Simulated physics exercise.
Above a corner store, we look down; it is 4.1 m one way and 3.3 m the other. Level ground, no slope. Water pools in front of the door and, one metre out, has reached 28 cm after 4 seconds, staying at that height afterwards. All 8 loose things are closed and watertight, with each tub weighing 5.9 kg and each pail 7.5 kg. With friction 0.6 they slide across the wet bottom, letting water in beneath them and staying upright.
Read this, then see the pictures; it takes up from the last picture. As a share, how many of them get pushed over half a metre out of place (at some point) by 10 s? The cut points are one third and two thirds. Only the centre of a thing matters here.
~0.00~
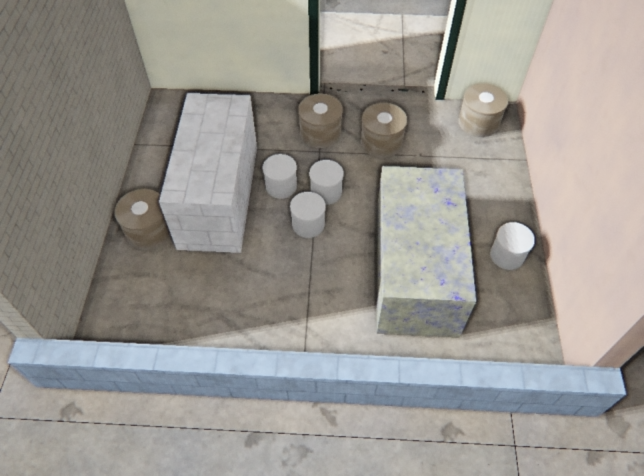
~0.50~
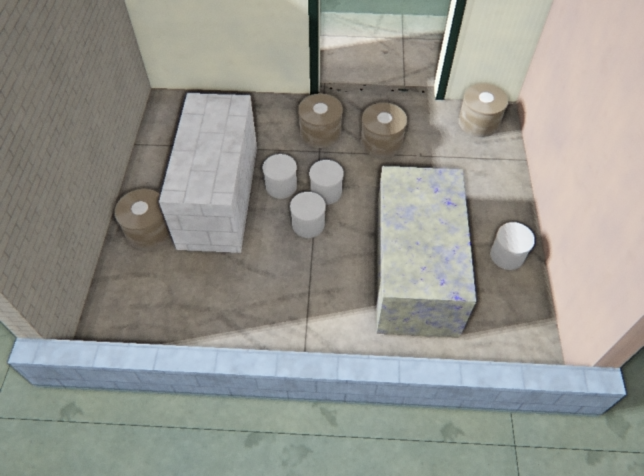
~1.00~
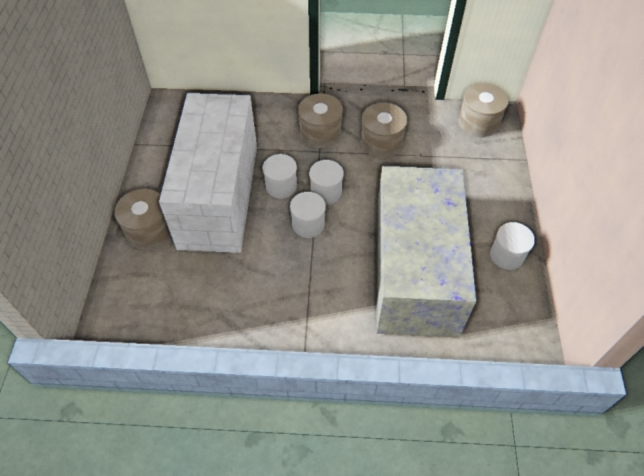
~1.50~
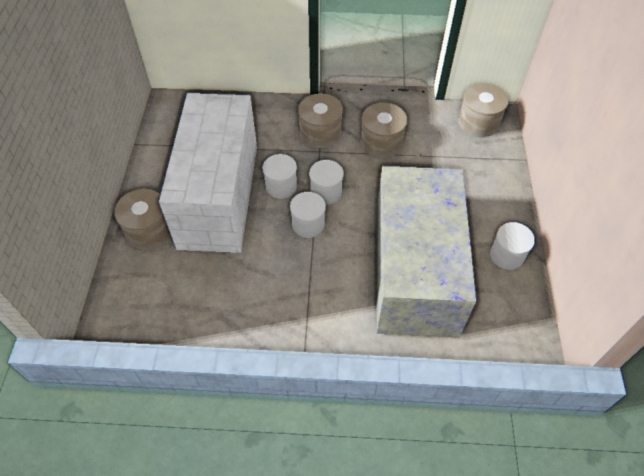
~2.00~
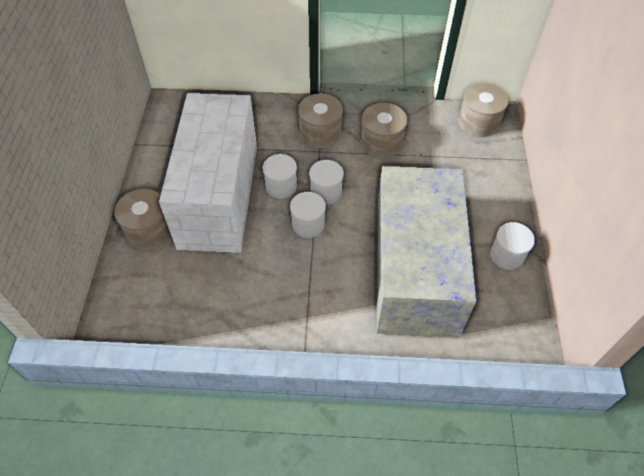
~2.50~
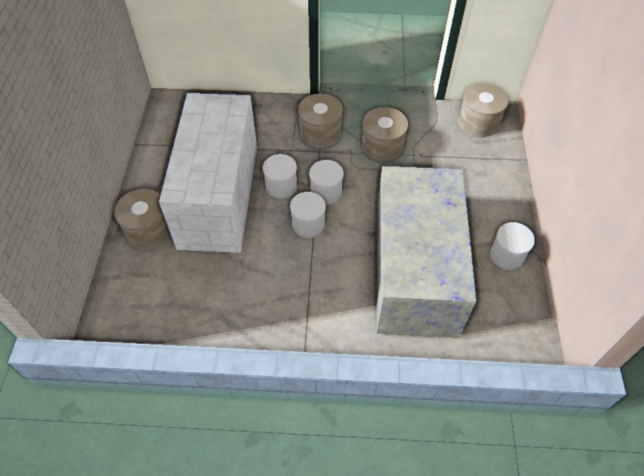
It falls at two thirds or higher.
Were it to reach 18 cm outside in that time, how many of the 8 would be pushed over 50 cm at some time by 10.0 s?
It would come to 6 of them.
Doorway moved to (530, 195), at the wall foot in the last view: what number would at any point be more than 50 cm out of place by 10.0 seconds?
In that case the number is 6.
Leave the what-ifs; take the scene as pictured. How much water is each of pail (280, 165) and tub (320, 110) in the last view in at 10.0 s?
Depth approx. 14 cm / 10 cm.
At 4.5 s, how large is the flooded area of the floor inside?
My estimate is roughly 7.0 m2.
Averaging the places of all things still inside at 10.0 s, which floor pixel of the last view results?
About (285, 172).
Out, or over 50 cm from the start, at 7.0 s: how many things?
The answer is 6.
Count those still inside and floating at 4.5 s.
1 of them.
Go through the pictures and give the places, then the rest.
The first frame shows a tub at (385, 118), on the bottom; a tub at (486, 98) rests on the ground; 0.0 m2 under water; 0 of 8 have shifted.
The second frame shows a tub at (385, 118), on the bottom; a tub at (486, 98) rests on the ground; water covers 0.0 m2; 0 of 8 have shifted.
The third frame shows a tub at (385, 118), on the bottom; a tub at (486, 98) rests on the ground; 0.0 m2 under water; 0 of 8 have shifted.
The fourth frame shows a tub at (385, 118), on the bottom; a tub at (486, 98), on the bottom; water covers 0.0 m2; 0 of 8 have shifted.
The fifth frame shows a tub at (385, 118), on the bottom; a tub at (486, 98), on the bottom; water covers 0.2 m2; 0 of 8 have shifted.
The sixth frame shows a tub at (385, 123), on the bottom, 7 cm from its start; a tub at (486, 98), on the bottom; 0.7 m2 under water; 1 of 8 have shifted.
After 3.5 s 1 of 8 are over 50 cm from their spots; 0 afloat.
After 4.5 s 1 of 8 are over 50 cm from their spots; 1 afloat.
After 7.0 s 6 of 8 are over 50 cm from their spots; 6 afloat.
After 10.0 s 6 of 8 are over 50 cm from their spots, and 8 have been at some point; 8 afloat.
